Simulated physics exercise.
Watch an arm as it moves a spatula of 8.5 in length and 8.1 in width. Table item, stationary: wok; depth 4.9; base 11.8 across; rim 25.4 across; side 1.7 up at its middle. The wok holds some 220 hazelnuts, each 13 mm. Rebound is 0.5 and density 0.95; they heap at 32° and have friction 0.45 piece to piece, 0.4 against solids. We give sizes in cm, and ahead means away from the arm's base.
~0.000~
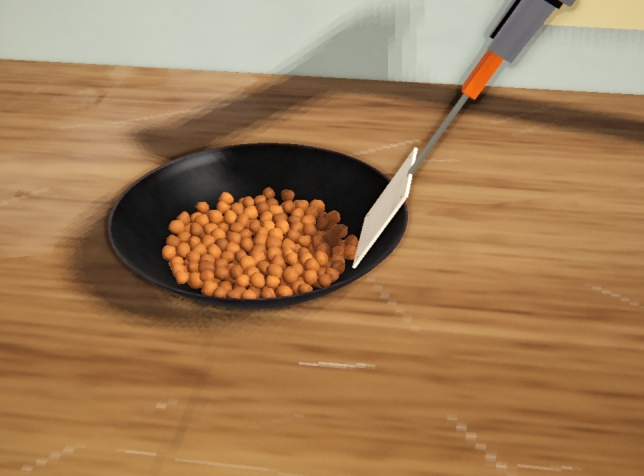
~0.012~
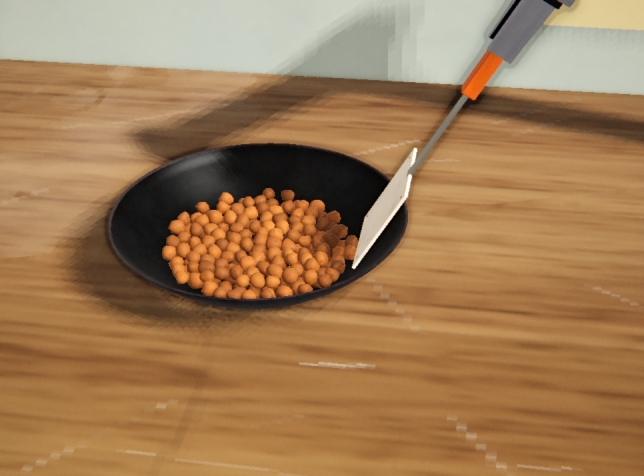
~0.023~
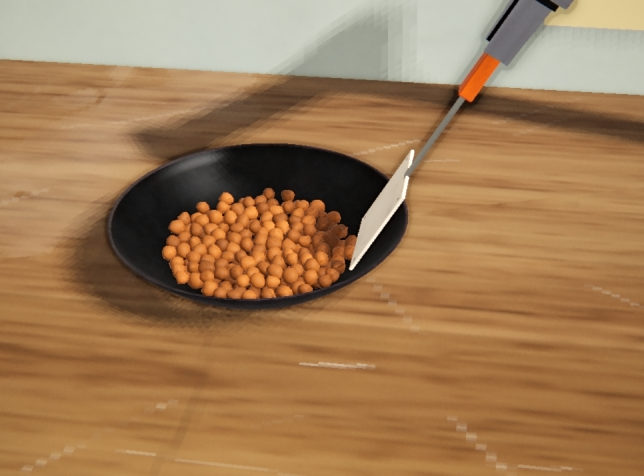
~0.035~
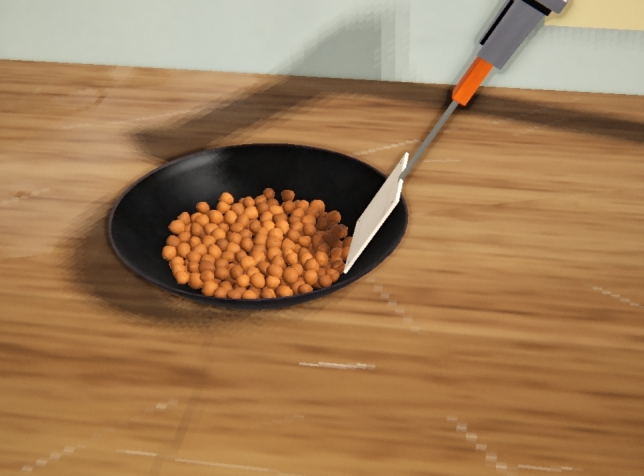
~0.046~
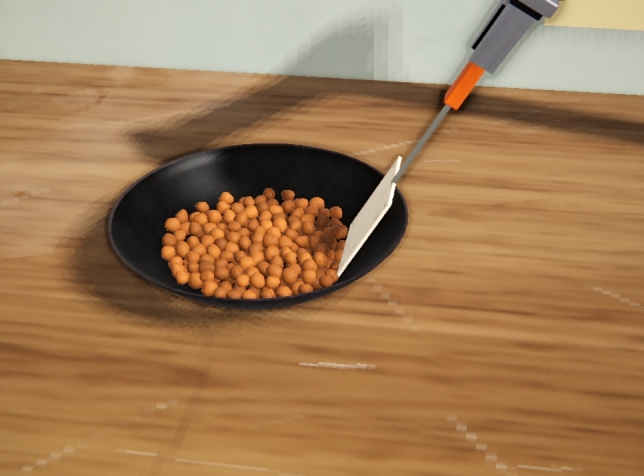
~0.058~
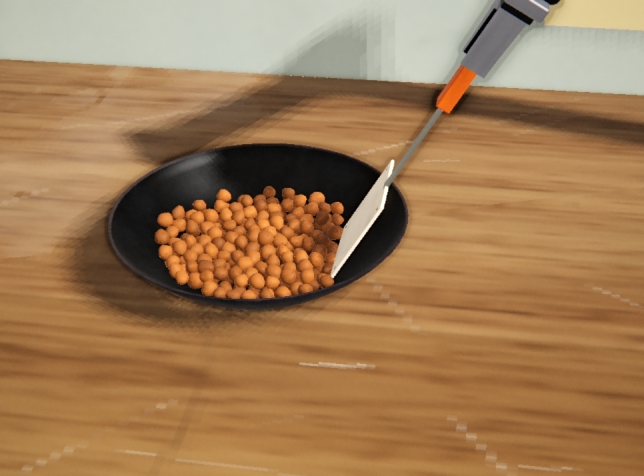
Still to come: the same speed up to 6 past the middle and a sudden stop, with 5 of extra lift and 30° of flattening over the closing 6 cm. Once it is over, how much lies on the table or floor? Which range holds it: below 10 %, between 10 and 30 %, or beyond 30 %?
The range below 10 %.
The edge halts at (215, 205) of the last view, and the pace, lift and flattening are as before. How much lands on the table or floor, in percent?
About 0 per cent.
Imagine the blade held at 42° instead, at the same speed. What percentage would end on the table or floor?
In that case, around 0 percent would end up on the table or floor.
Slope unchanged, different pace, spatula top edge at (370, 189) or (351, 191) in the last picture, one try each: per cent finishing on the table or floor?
Roughly 5 per cent, then roughly 25 per cent.
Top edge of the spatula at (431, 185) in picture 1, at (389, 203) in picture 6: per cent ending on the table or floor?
I'd put it at roughly 10 per cent.
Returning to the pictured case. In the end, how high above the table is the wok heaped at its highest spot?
It reaches around 5.5 cm.
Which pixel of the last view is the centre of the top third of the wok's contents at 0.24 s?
Centre: Roughly (177, 224) in the last picture.
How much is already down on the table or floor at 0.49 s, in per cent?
0 %.
By 0.15 s, sloping 60°, highest piece 5 above the table; 219 in the wok.
By 0.24 s, sloping 47°, highest piece 6 above the table; 219 in the wok.
By 0.49 s, sloping 30°, highest piece 6 above the table; 217 in the wok, 1 on the table or floor, 1 on the blade or in flight.
By 1.54 s, sloping 30°, highest piece 5 above the table; 217 in the wok, 2 on the table or floor.
Final count, 217 in the wok, 2 on the table or floor. That is 1 % on the table or floor.
